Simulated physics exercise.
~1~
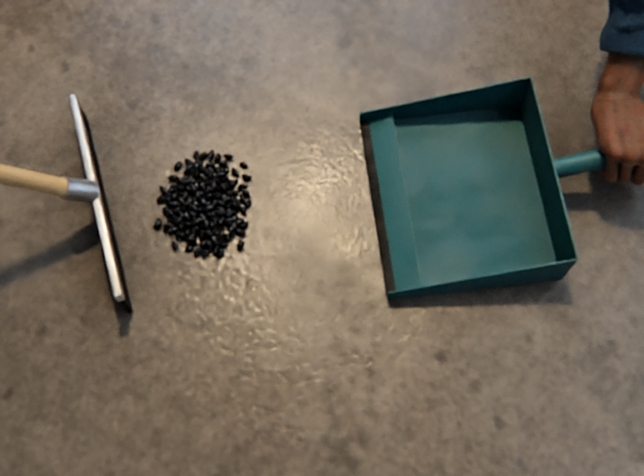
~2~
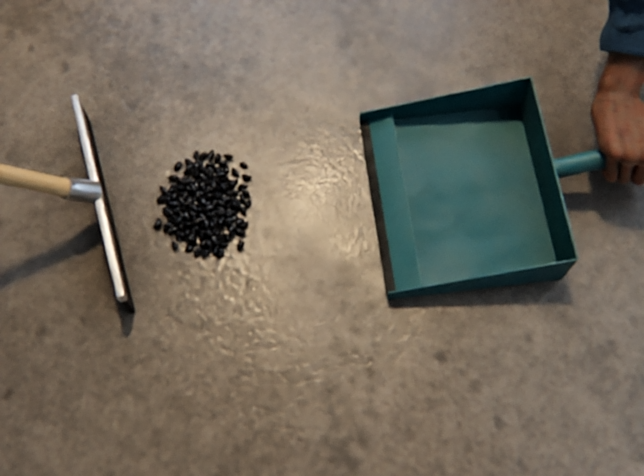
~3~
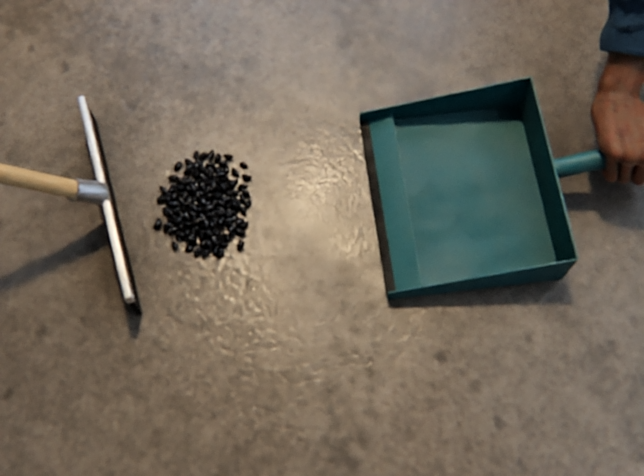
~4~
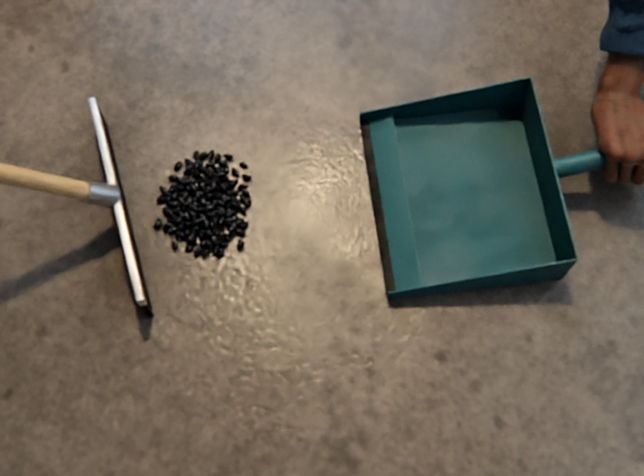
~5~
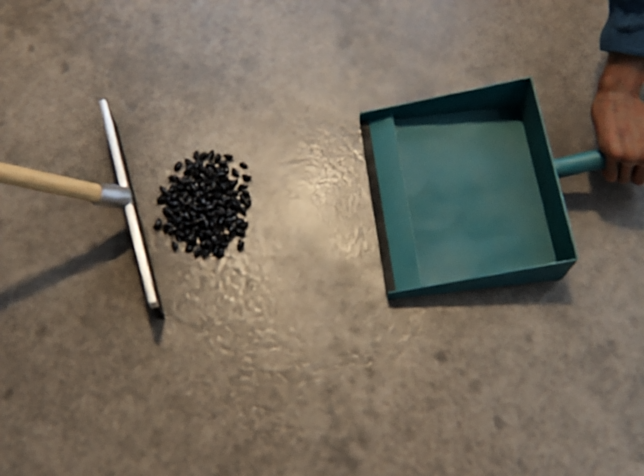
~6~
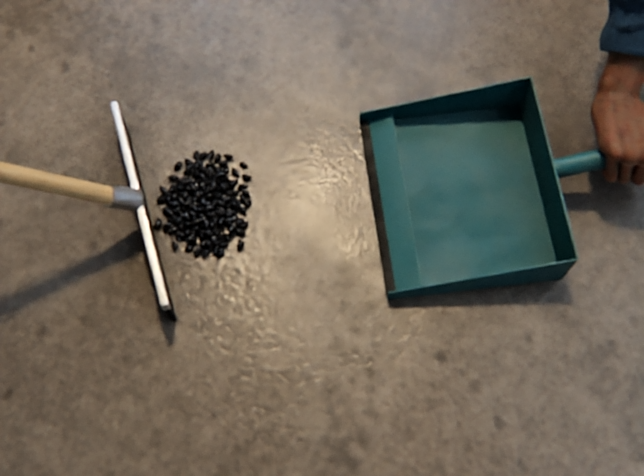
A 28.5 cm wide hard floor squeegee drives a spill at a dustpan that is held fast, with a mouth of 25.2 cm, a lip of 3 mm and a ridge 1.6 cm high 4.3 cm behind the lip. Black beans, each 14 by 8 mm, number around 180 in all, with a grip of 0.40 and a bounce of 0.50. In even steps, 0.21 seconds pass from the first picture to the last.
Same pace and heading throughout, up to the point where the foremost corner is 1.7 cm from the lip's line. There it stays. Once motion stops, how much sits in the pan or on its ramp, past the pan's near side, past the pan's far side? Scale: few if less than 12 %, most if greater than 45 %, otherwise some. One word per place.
Pan - few; near side - few; far side - few.
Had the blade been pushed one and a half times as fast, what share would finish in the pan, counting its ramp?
Then roughly 0 per cent.
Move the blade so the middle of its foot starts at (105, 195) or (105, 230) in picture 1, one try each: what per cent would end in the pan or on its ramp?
Some 5 and 0 per cent.
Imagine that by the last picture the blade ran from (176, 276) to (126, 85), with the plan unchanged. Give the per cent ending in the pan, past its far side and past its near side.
Split: Pan = 20, far = 25, near = 0.
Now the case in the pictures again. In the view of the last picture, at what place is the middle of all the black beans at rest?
Roughly (351, 203).
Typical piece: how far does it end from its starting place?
20 cm or thereabouts.
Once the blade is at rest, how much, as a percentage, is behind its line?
I'd say close to 10 per cent.
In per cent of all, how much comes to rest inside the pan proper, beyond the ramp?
Around 0 percent.
Then, 0.34 s after the last picture, middle of the blade 17 cm from the lip; 0 % over the lip, far side 0 %, near side 0 %.
Then, 0.58 s after the last picture, middle of the blade 9 cm from the lip; 0 % over the lip, far side 5 %, near side 0 %.
Then, 0.92 s after the last picture, middle of the blade 4 cm from the lip; 0 % over the lip, far side 10 %, near side 0 %.
In the end, pan 0 %, near side 0 %, far side 10 %, in front of the lip or behind the blade 90 %.
